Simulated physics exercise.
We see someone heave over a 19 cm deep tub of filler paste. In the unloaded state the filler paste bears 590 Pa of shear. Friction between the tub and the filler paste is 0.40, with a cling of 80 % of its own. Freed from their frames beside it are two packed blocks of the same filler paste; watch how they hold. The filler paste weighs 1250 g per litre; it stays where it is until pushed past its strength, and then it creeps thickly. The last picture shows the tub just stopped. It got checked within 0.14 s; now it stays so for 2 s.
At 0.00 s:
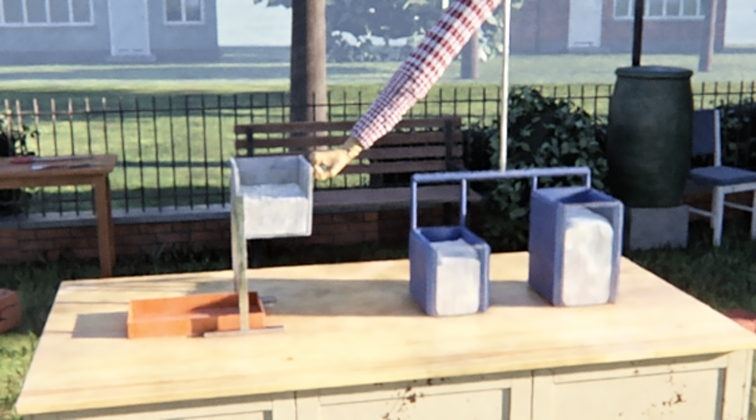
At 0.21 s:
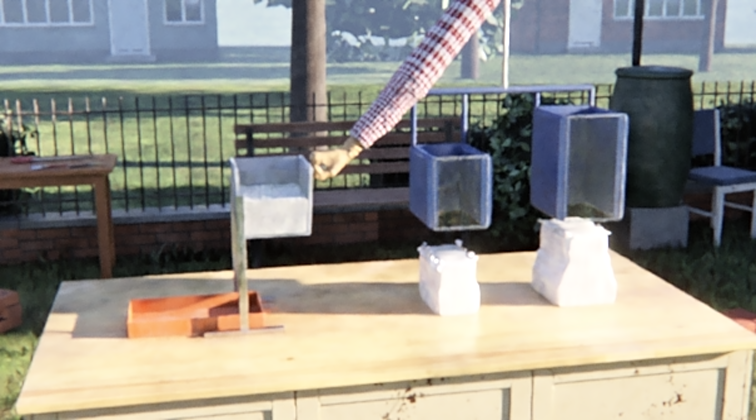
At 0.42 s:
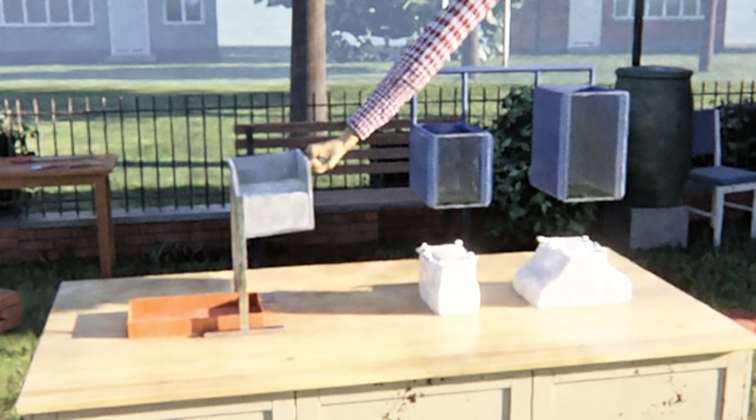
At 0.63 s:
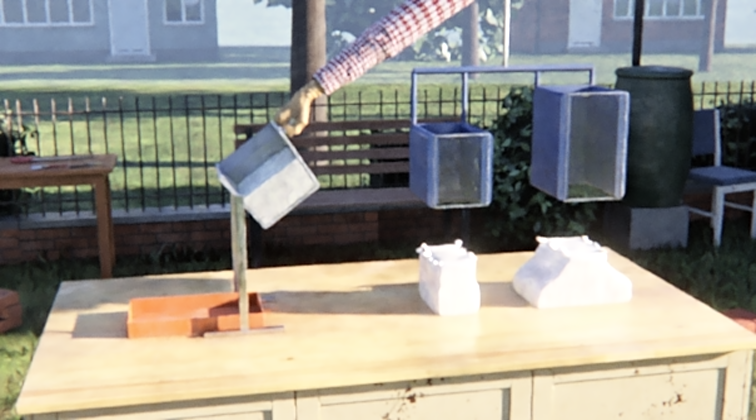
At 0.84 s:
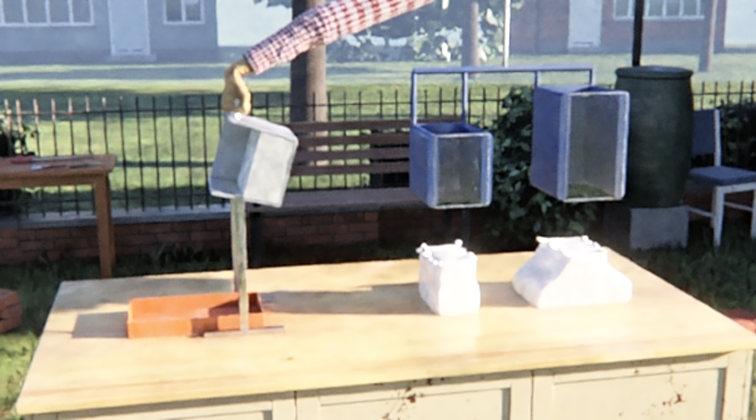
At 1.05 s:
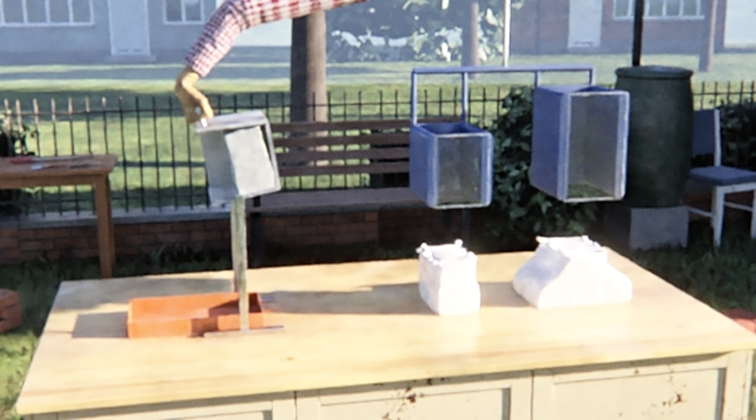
At first, a hand grips a grey tub of pale paste on a post while a blue double frame lifts off two white blocks. The taller right block slumps and spreads, the left barely changing. Then the hand swings the tub up and over leftward onto its side.
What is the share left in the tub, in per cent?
About 64 %.
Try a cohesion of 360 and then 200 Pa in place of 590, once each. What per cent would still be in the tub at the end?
Respectively 50 % and 35 %.
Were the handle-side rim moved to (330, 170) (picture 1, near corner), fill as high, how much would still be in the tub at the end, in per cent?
I'd put it at close to 40 per cent.
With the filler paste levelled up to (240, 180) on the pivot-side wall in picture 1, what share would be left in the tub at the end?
In that case, around 40 percent.
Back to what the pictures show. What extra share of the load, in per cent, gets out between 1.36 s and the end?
That comes to some 16 per cent of the load.
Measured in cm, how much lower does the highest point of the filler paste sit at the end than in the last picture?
About 11 cm.
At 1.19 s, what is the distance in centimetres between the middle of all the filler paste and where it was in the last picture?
Shift: Roughly 5 cm.
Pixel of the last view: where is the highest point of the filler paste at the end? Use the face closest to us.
Peak location: Approx. (252, 166).
After 1.19 s, the tub is at 99 degrees and holds 100 %.
After 1.36 s, the tub is at 99 degrees and holds 81 %.
After 1.53 s, the tub is at 99 degrees and holds 65 %.
After 1.70 s, the tub is at 99 degrees and holds 64 %.
After 3.05 s, the tub is at 99 degrees and holds 64 %.
